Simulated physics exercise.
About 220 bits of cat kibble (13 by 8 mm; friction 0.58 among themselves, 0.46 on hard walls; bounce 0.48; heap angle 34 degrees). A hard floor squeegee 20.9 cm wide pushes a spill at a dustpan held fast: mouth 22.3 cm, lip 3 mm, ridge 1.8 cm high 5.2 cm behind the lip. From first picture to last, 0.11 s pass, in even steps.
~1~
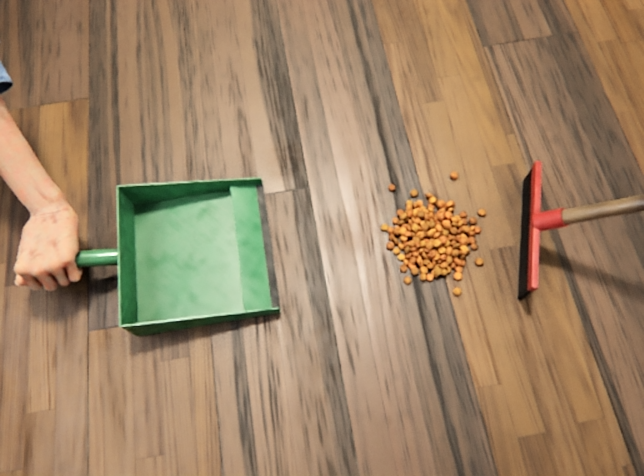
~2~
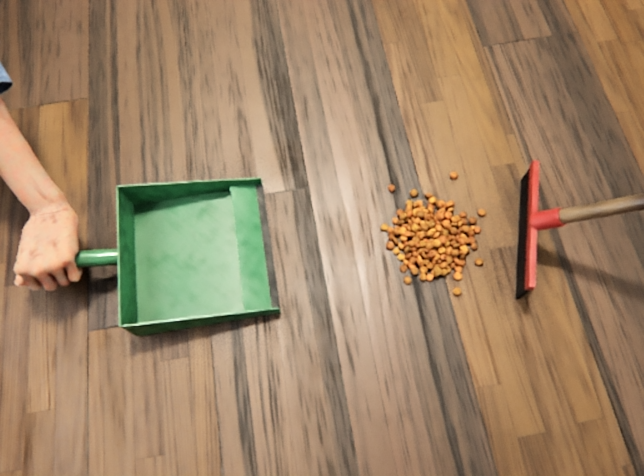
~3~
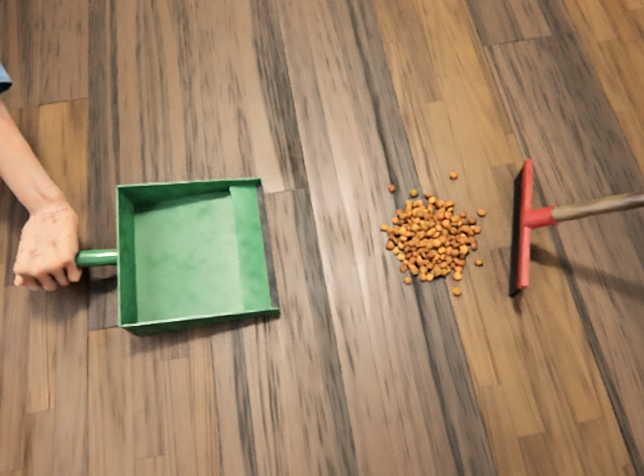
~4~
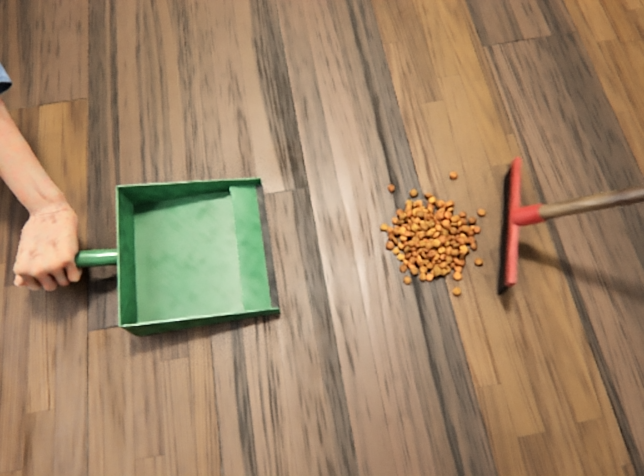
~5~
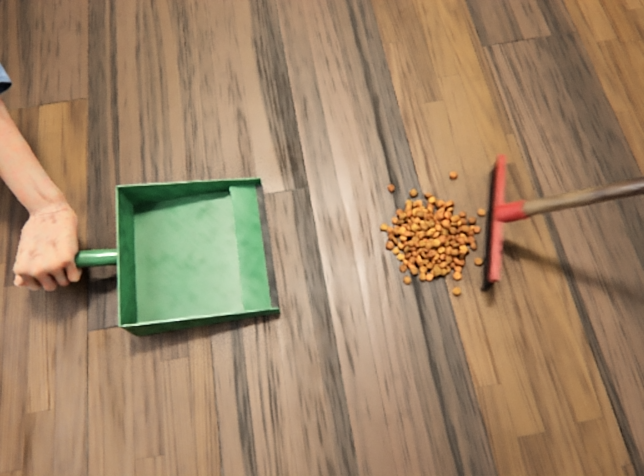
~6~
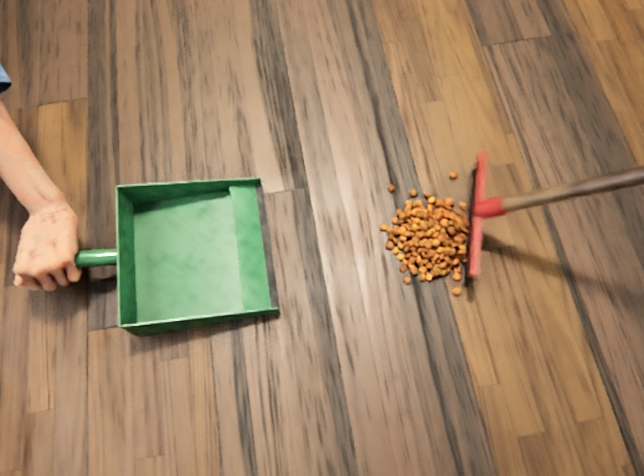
A red squeegee with a dark blade and a wooden handle slides slowly left from the right side of a wood plank floor, seen from above by a still camera. At left, a hand holds a green dustpan motionless, its open side facing a small heap of orange-brown kibble right of centre. The blade closes the gap, reaches the heap's right edge and presses into the nearest pieces, while the rest stay put.
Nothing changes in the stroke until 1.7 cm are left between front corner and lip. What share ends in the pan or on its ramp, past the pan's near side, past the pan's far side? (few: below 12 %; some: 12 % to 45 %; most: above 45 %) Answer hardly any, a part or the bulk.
In the pan or on its ramp: A part; past the pan's near side: Hardly any; past the pan's far side: A part.
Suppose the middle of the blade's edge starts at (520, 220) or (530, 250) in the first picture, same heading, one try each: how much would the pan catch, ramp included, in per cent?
Some 25 and 40 per cent.
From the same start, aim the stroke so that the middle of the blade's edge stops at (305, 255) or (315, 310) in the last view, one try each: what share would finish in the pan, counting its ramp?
Some 45 and 25 per cent.
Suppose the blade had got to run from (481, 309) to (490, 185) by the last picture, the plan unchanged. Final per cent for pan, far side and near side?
Pan 15, far 5, near 15.
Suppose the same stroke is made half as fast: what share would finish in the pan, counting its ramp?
Then about 20 per cent.
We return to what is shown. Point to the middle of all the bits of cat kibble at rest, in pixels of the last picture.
Around (247, 199).
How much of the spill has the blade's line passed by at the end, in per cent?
About 10 per cent.
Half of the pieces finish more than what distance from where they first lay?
Roughly 32 cm.
Then, 0.12 s after the last picture, middle of the blade 17 cm from the lip; 0 % over the lip, far side 5 %, near side 5 %.
Then, 0.20 s after the last picture, middle of the blade 8 cm from the lip; 0 % over the lip, far side 20 %, near side 5 %.
Then, 0.41 s after the last picture, middle of the blade 5 cm from the lip; 35 % over the lip, far side 35 %, near side 5 %.
In the end, pan 35 %, near side 5 %, far side 35 %, in front of the lip or behind the blade 25 %.
